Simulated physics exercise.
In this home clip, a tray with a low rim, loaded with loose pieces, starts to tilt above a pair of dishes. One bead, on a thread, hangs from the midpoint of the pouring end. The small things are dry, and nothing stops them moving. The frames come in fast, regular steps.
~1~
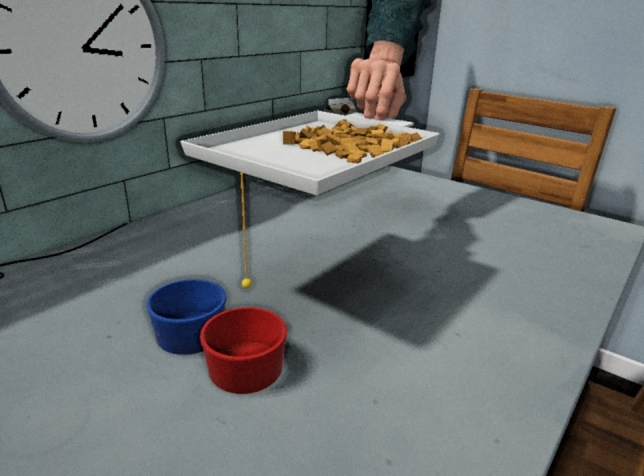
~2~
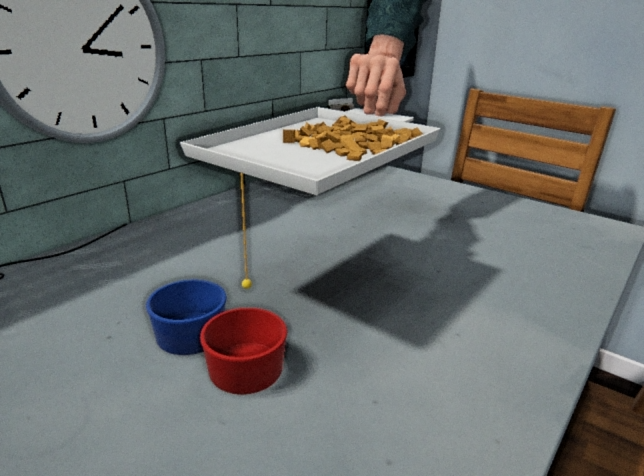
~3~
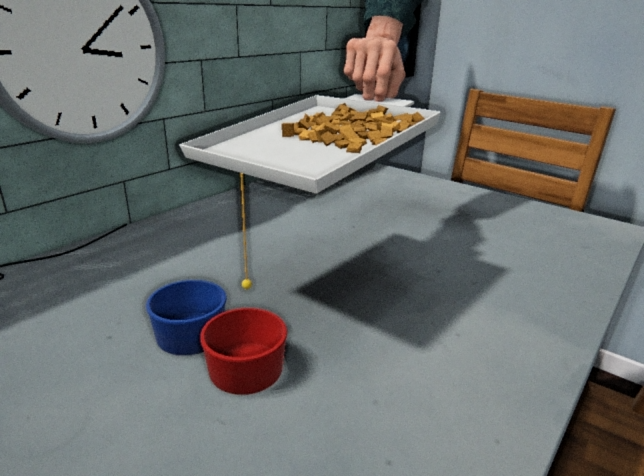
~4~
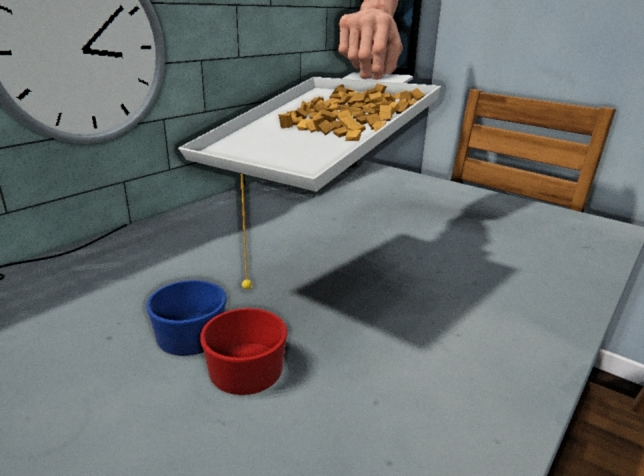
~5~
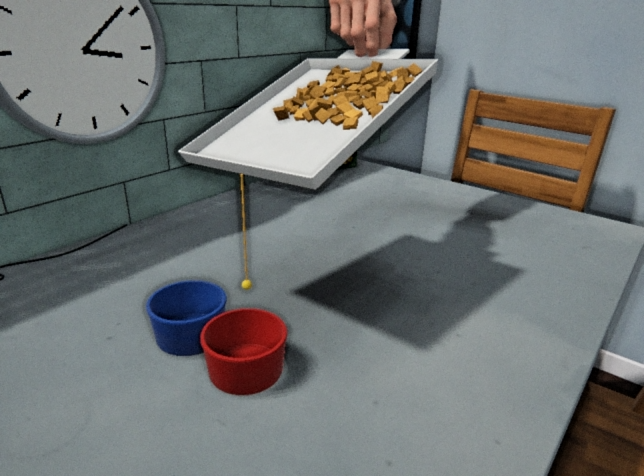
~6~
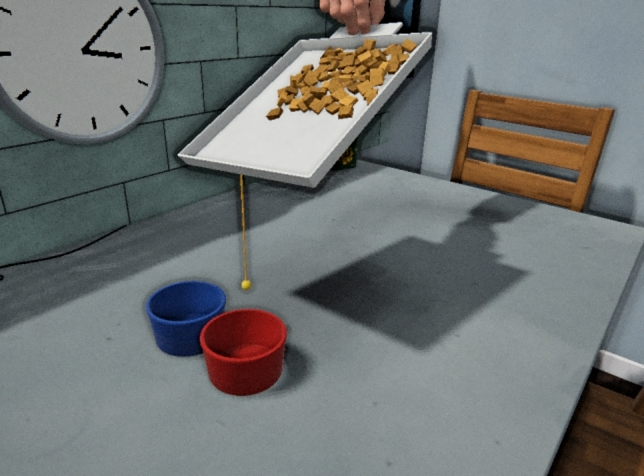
At a gray table beside a brick wall with a clock, a hand holds a white tray of small brown pieces above a blue dish and a red dish, a yellow bead hanging beneath it. The hand raises the far end, tilting the tray steadily more steeply toward its near left corner.
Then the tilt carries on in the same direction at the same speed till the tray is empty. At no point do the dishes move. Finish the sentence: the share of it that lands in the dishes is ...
... below one half.
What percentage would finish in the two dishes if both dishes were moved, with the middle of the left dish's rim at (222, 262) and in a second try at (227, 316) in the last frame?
Respectively 0 % and 10 %.
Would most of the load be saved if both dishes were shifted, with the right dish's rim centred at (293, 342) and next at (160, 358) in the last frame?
One: The smaller part. Two: Under half.
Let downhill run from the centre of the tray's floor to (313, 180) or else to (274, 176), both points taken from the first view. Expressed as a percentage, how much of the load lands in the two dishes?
The first try would leave around 20 per cent there, the second around 40 per cent.
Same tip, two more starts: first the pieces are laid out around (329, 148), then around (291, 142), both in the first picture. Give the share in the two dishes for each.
First 50 %, then 70 %.
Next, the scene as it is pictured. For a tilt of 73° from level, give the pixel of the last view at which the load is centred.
About (215, 160).
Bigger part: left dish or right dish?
The fuller one is the left side.
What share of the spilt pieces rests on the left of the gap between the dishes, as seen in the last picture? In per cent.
Looks like close to 90 per cent of it.
Just after the last frame, tray tipped steeply; the larger part on the tray; roughly a quarter in the air.
A moment on, tray tipped past a quarter turn; about a tenth on the tray; about a tenth in the right dish; roughly a quarter in the left dish; roughly two thirds outside both; about a tenth in the air.
Further on, tray tipped past a quarter turn; about a tenth in the right dish; roughly a quarter in the left dish; roughly two thirds outside both.
When it is over, tray tipped past a quarter turn; about a tenth in the right dish; roughly a quarter in the left dish; roughly two thirds outside both.
